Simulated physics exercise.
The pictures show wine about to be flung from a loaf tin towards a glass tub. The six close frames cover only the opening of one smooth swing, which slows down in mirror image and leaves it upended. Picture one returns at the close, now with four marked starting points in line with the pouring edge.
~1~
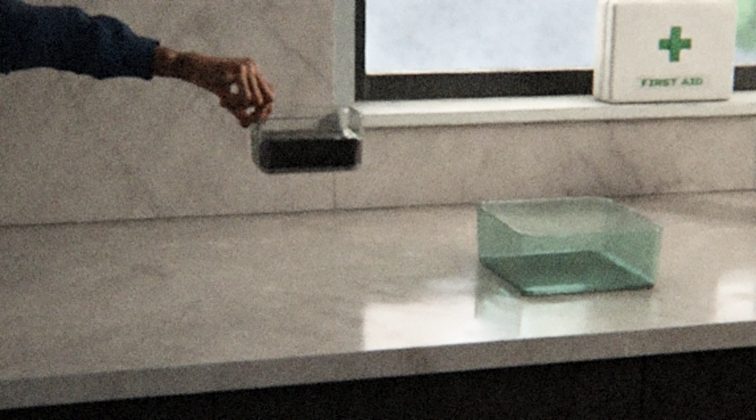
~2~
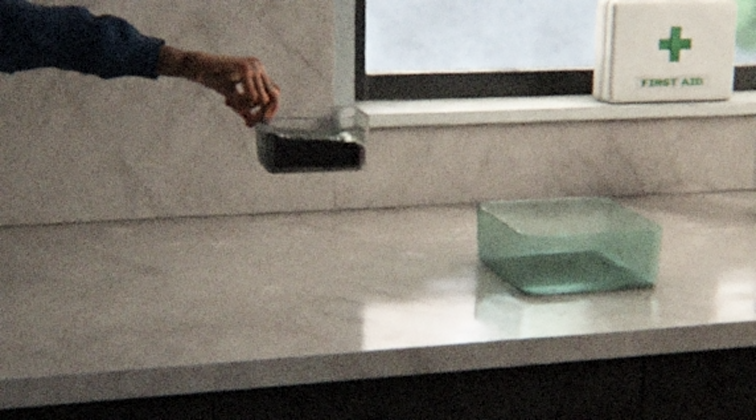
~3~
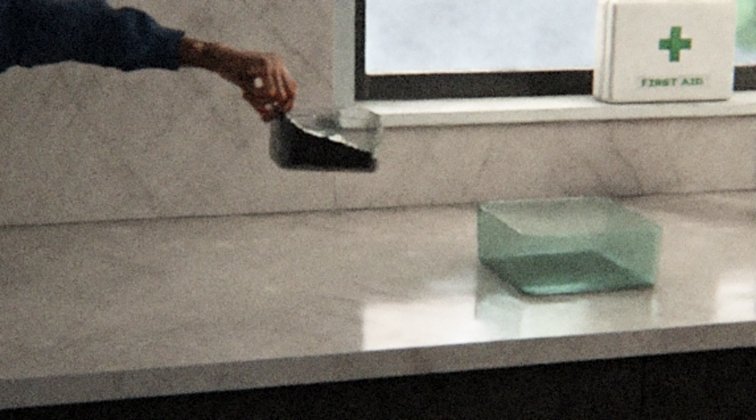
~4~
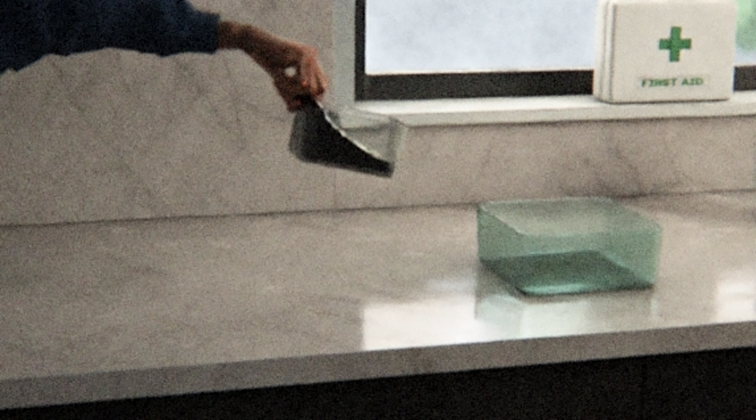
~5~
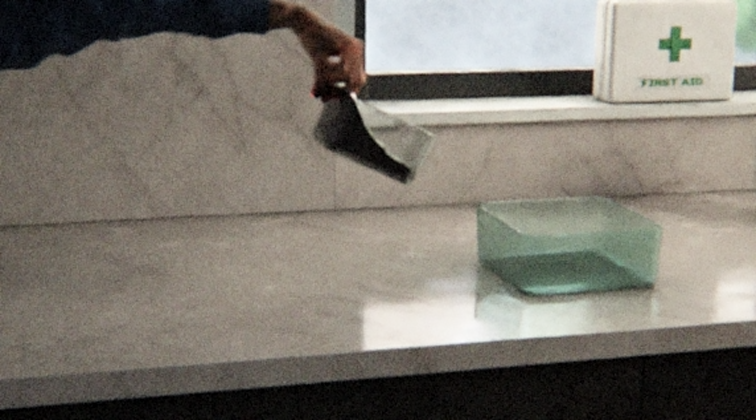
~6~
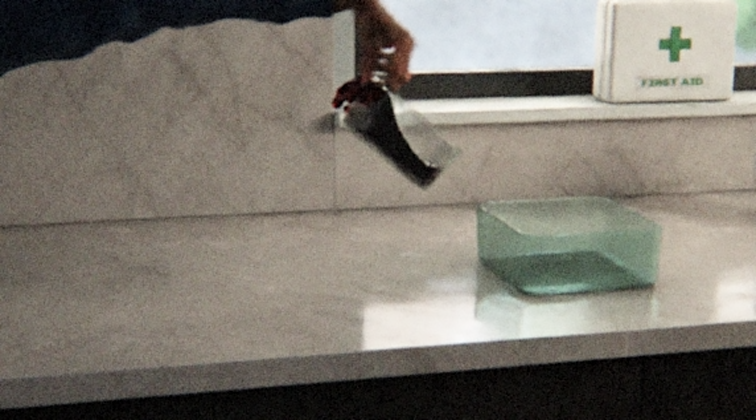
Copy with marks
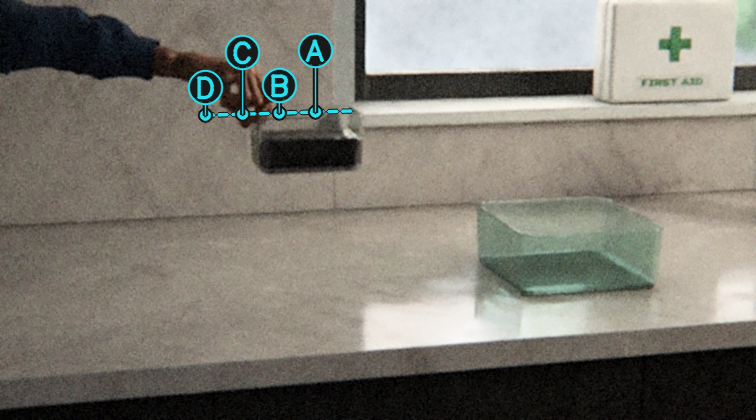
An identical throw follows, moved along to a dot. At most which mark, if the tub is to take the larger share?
Dot A just does it.
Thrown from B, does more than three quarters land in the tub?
No, it does not.
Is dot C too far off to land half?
Yes, it does.
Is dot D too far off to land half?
Yes.
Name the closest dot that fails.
It is B.
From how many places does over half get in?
One of the four.
On the marked copy, A at (315, 112); B at (279, 113); C at (242, 114); D at (205, 115).
If A is chosen, about 65 % lands in the tub, 30 % falls short and 4 % goes beside or beyond.
If B is chosen, about 34 % lands in the tub, 53 % falls short and 13 % goes beside or beyond.
If C is chosen, about 17 % lands in the tub, 72 % falls short and 11 % goes beside or beyond.
If D is chosen, about 4 % lands in the tub, 93 % falls short and 4 % goes beside or beyond.
